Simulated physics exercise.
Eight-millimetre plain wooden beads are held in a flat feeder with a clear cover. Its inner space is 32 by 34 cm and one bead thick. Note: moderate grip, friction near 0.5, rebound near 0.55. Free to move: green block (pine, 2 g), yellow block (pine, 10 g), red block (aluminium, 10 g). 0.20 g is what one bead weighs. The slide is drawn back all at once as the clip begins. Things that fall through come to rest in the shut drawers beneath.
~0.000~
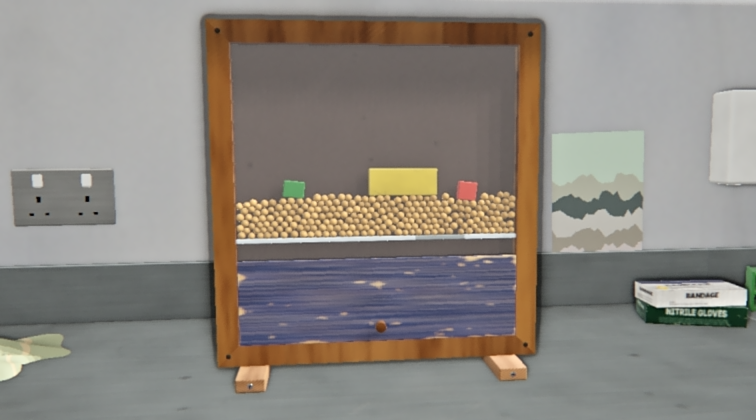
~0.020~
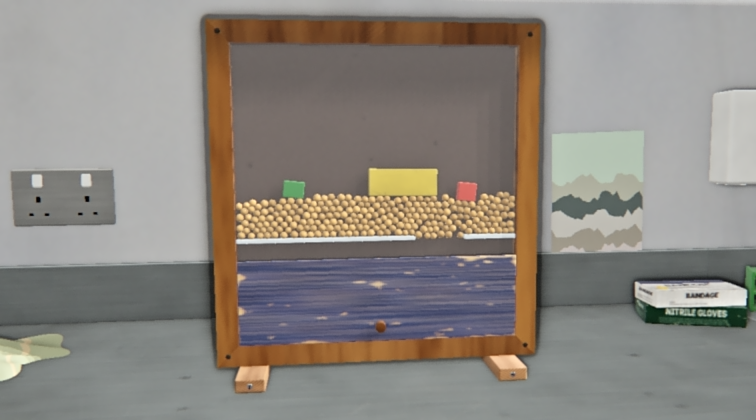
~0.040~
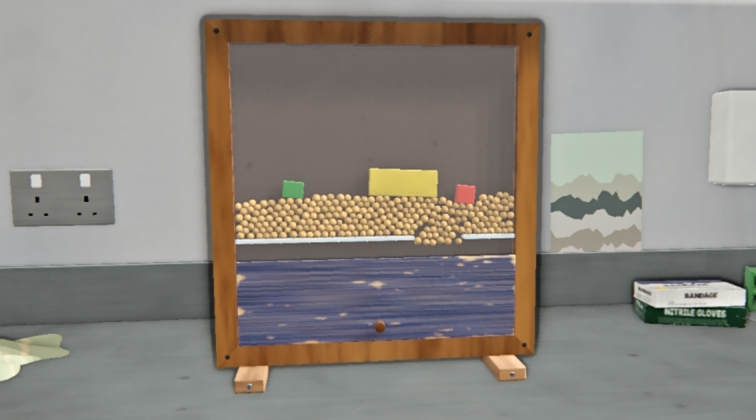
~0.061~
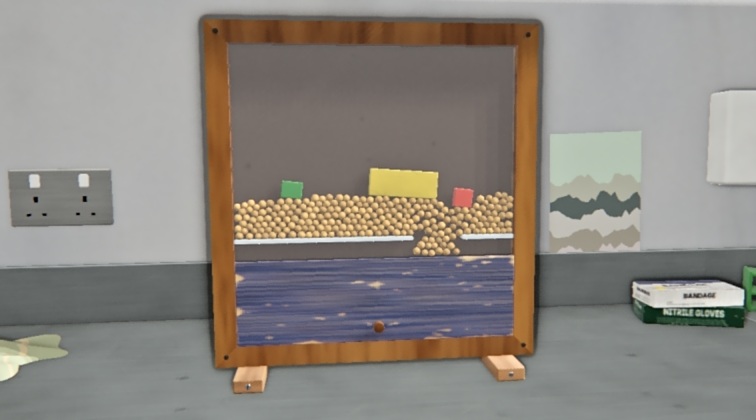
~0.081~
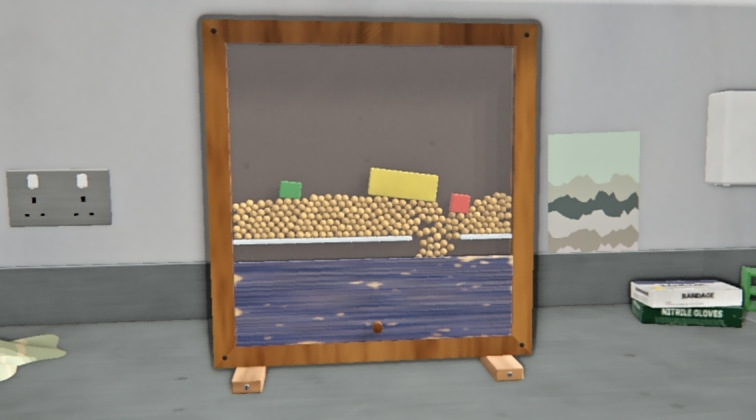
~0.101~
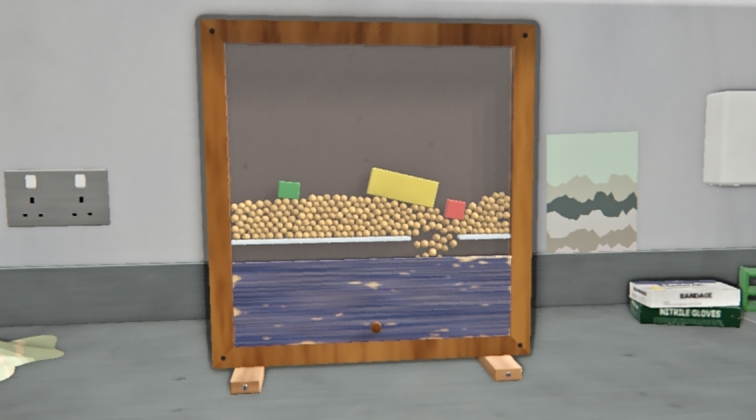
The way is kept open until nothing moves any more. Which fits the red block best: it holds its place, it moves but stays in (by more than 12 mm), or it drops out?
Falls free.
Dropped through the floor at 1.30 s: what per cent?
Around 25 %.
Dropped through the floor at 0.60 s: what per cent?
Some 25 percent by that moment.
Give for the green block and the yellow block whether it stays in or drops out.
Green: Remains; yellow: Remains.
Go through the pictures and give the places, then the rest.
About 240 beads; beads centred (375, 215); green block (294, 190) tilted 6°; yellow block (403, 182); red block (467, 191) tilted 6°; slide (411, 238) to (467, 236), in the first picture.
Beads centred (375, 215); 0 out, in the second picture.
Beads centred (377, 222); 6 out, in the third picture.
Beads centred (376, 222); 15 out, in the fourth picture.
Beads centred (372, 216); 21 out, in the fifth picture.
Beads centred (370, 216); 30 out; green block (289, 190) tilted 6°; yellow block (403, 188) tilted 13°; red block (455, 210) tilted 10°, in the sixth picture.
By 0.25 s, 25 % are out; green block moved 0.0 cm tilted 6°; yellow block moved 5.1 cm tilted 36°; red block below the floor.
By 0.60 s, 25 % are out; green block moved 0.0 cm tilted 6°; yellow block moved 5.4 cm tilted 32°; red block below the floor.
By 1.30 s, 25 % are out; green block moved 0.0 cm tilted 6°; yellow block moved 5.4 cm tilted 32°; red block below the floor.
All still by 1.5 s, 25 % are out; green block moved 0.0 cm tilted 6°; yellow block moved 5.4 cm tilted 32°; red block below the floor.
